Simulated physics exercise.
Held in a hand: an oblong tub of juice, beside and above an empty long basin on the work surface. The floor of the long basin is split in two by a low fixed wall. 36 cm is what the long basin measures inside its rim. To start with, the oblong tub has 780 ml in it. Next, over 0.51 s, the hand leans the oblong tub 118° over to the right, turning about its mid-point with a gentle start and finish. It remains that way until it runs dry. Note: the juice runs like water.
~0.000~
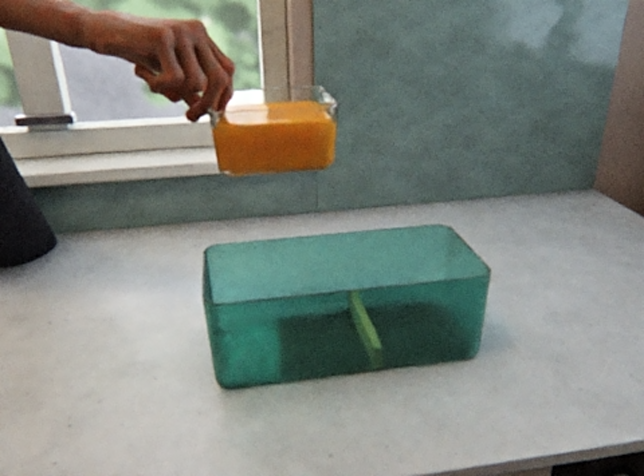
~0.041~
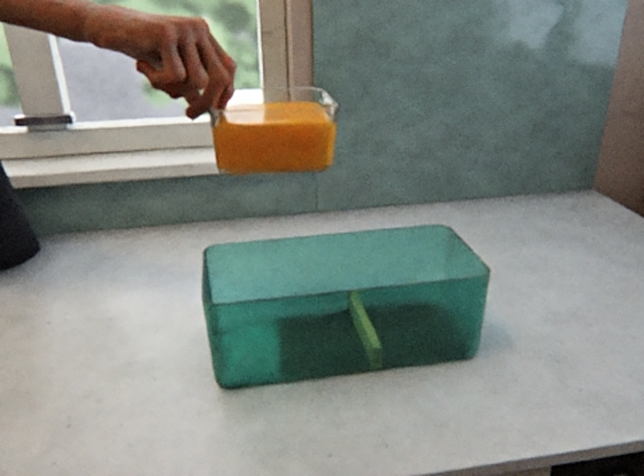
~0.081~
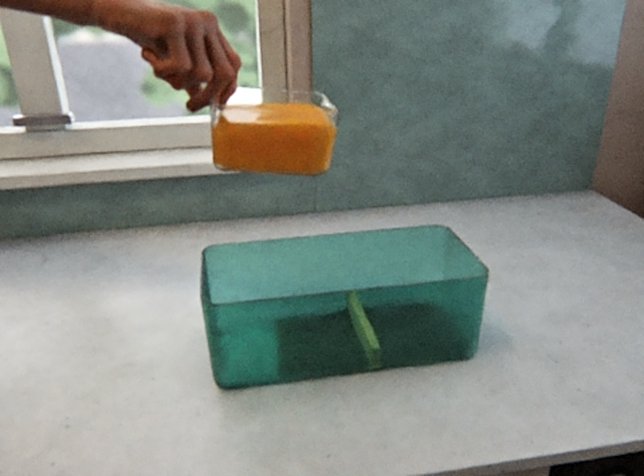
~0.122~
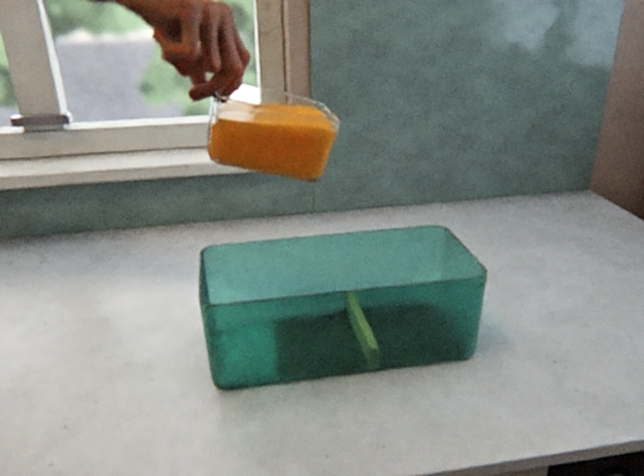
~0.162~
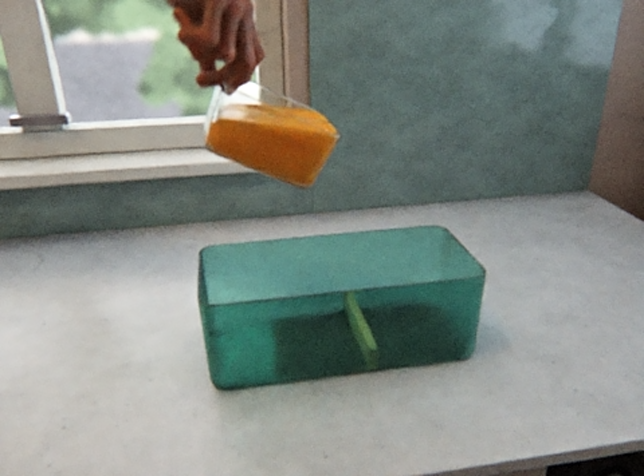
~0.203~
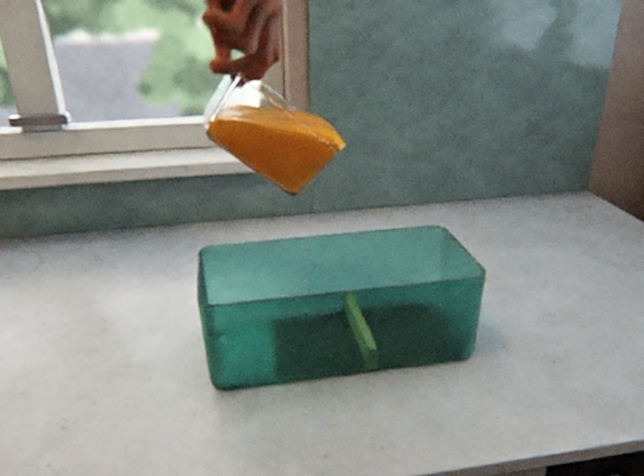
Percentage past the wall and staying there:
45 percent.
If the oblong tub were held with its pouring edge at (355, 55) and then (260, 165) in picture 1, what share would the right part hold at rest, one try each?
Result: 60 per cent, then 30 per cent.
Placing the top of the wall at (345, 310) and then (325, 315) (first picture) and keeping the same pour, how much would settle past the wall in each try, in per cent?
65 then 80 %.
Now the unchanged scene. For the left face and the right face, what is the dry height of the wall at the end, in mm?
Close to 20 mm left and close to 16 mm right.
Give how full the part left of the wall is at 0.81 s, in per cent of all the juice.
I'd put it near 42 percent.
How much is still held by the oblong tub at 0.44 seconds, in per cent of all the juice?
About 10 percent.
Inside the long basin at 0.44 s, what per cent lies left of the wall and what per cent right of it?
I'd say about 2 left and about 34 right.
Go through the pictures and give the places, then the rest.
In the first picture, it leans 0°; its right rim is at (330, 97); the juice meets the walls at (213, 116) and (327, 110); the long basin's rim runs from (204, 274) to (469, 248); the wall's top is at (364, 317).
In the second picture, it leans 2°; its right rim is at (330, 99); the juice meets the walls at (213, 115) and (327, 110).
In the third picture, it leans 7°; its right rim is at (331, 105); the juice meets the walls at (213, 114) and (327, 112).
In the fourth picture, it leans 16°; its right rim is at (332, 115); the juice meets the walls at (212, 112) and (328, 115).
In the fifth picture, it leans 27°; its right rim is at (332, 127); the juice meets the walls at (213, 113) and (331, 119).
In the sixth picture, it leans 40°; its right rim is at (329, 142); the juice meets the walls at (209, 112) and (321, 126); 6 per cent is over the edge.
Then, 0.44 s in, the tilt is 113° and 10 per cent is still to pour, 2 is left of the wall and 34 right of it.
Then, 0.62 s in, the tilt is 118° and 0 per cent is still to pour, 32 is left of the wall and 57 right of it.
Then, 0.81 s in, the tilt is 118° and 0 per cent is still to pour, 42 is left of the wall and 50 right of it.
Then, 1.01 s in, the tilt is 118° and 0 per cent is still to pour, 49 is left of the wall and 47 right of it.
Finally, 51 per cent lies left of the wall, 45 right of it and 4 outside.
